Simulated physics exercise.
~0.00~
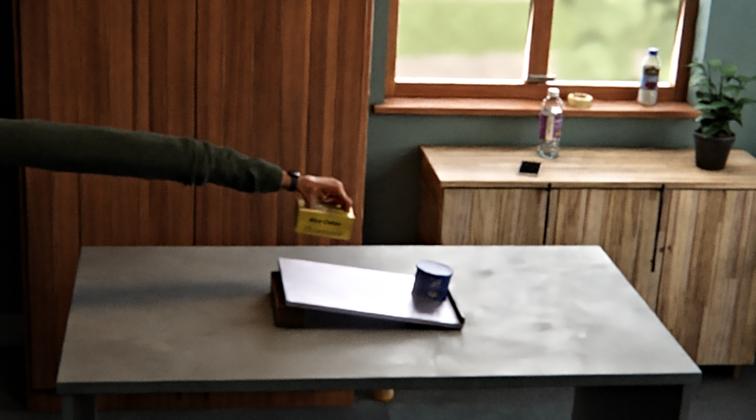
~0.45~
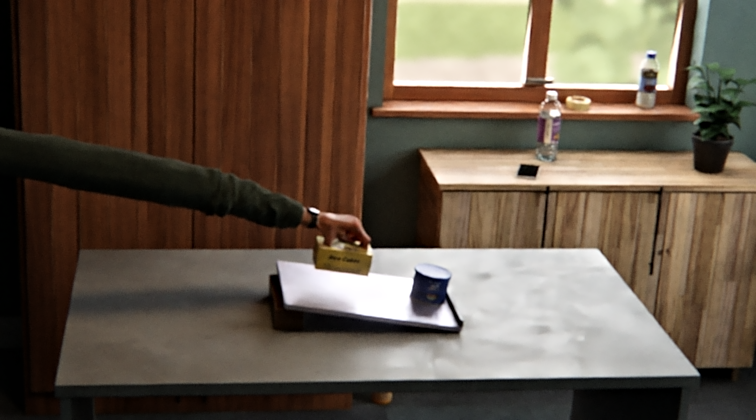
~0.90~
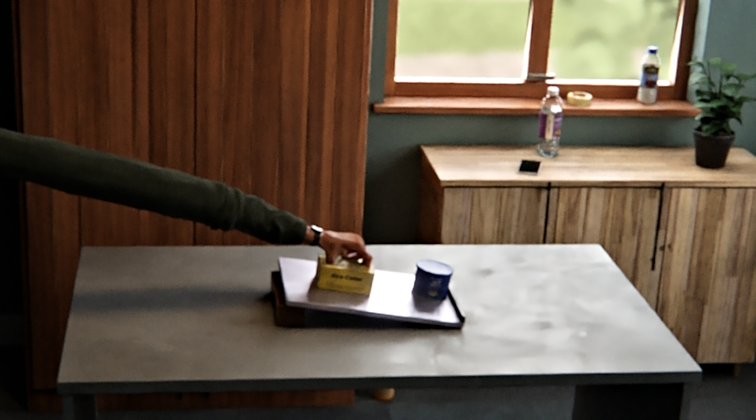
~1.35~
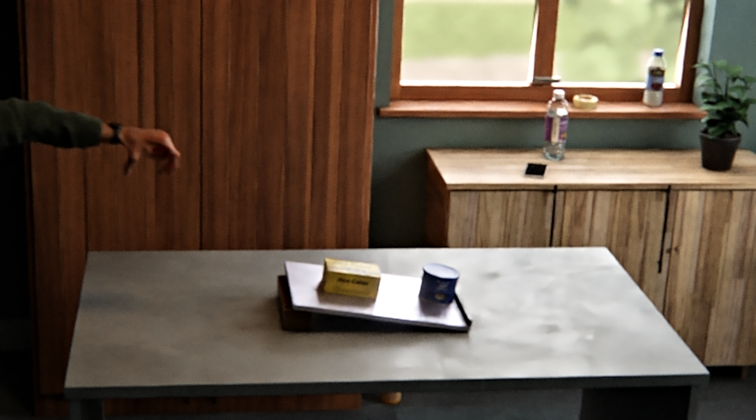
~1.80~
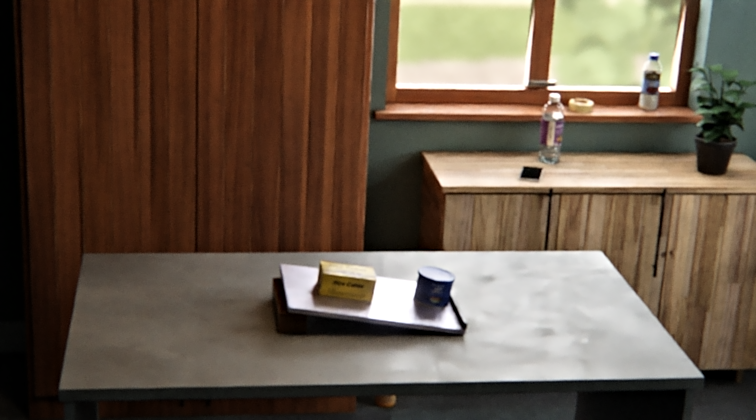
In the video, a hand lowers a yellow carton onto a sloping board on a gray table, to the left of a blue tub, then lets go and draws back to the left, and the carton and tub both stay in place on the board.
